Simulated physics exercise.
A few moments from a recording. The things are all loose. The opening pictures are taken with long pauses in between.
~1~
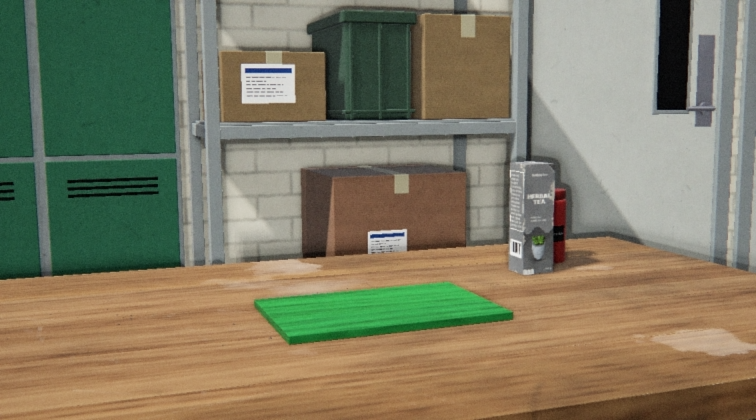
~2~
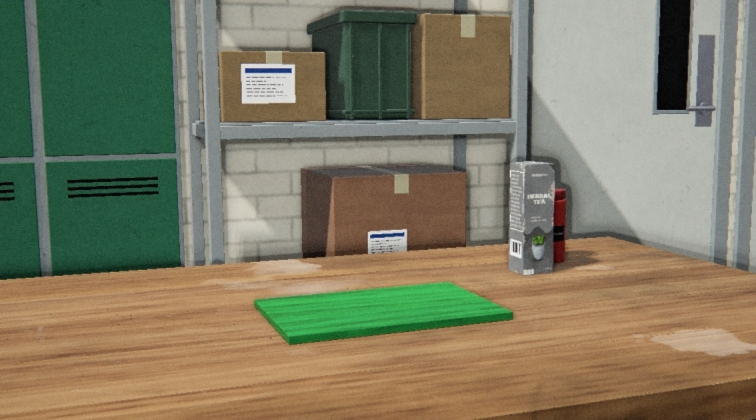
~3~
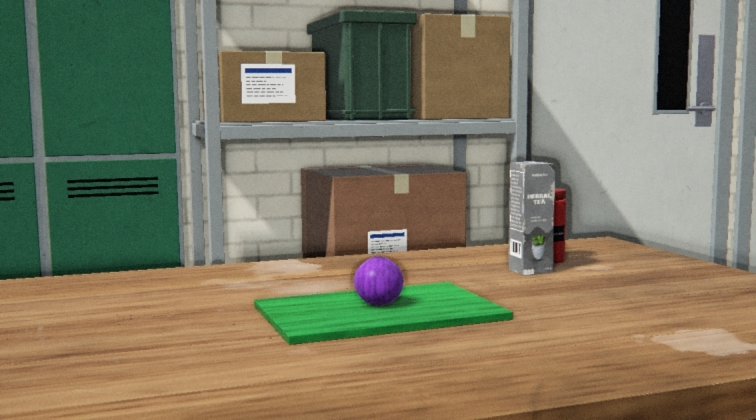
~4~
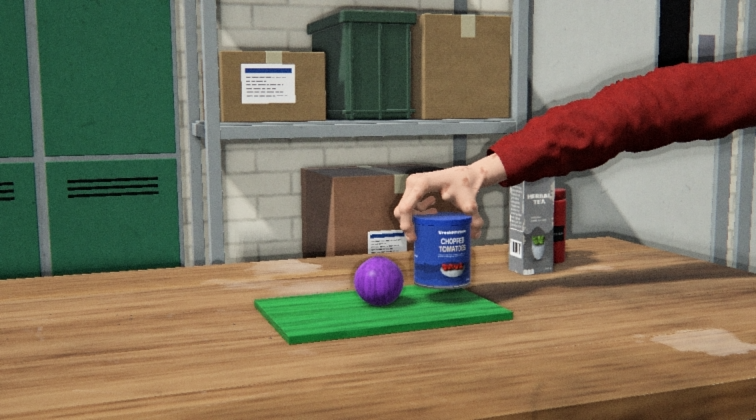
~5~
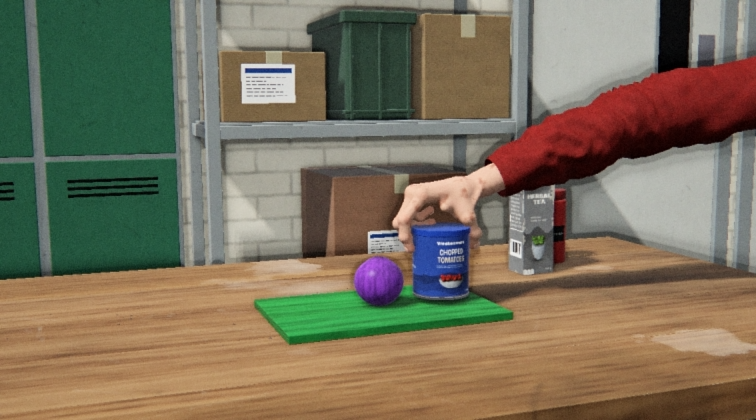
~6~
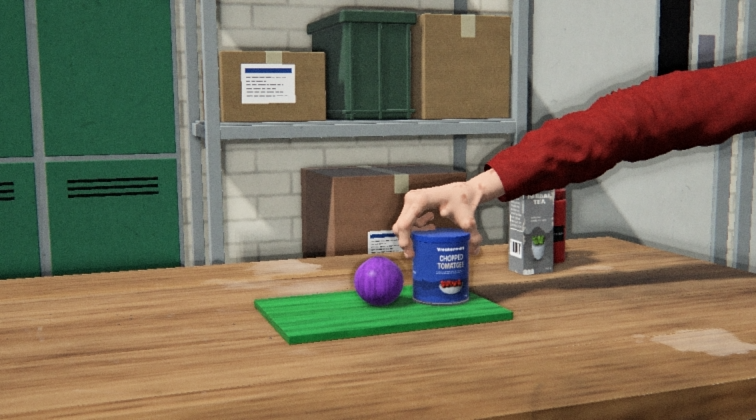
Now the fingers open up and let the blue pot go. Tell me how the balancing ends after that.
It ends with everything still upright.
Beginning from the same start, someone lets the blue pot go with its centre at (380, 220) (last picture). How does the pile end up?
Observed: Pile falls.
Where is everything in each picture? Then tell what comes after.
In the first frame, the last thing is not in view yet; grey carton (531, 218).
In the second frame, the last thing is not in view yet.
In the third frame, the last thing is not in view yet; grey carton (531, 218).
The fourth frame shows still above its spot; blue pot (443, 250).
The fifth frame shows still above its spot; blue pot (441, 260); grey carton (531, 218).
The sixth frame shows set down, still held; blue pot (441, 266).
Then, 1.10 s later than the last frame, all is still.
Then, 2.40 s later than the last frame, blue pot resting near (441, 266).
When it is over, all 5 as before. End places, in pixels of the last picture, blue pot near (441, 266). The pile stays up.
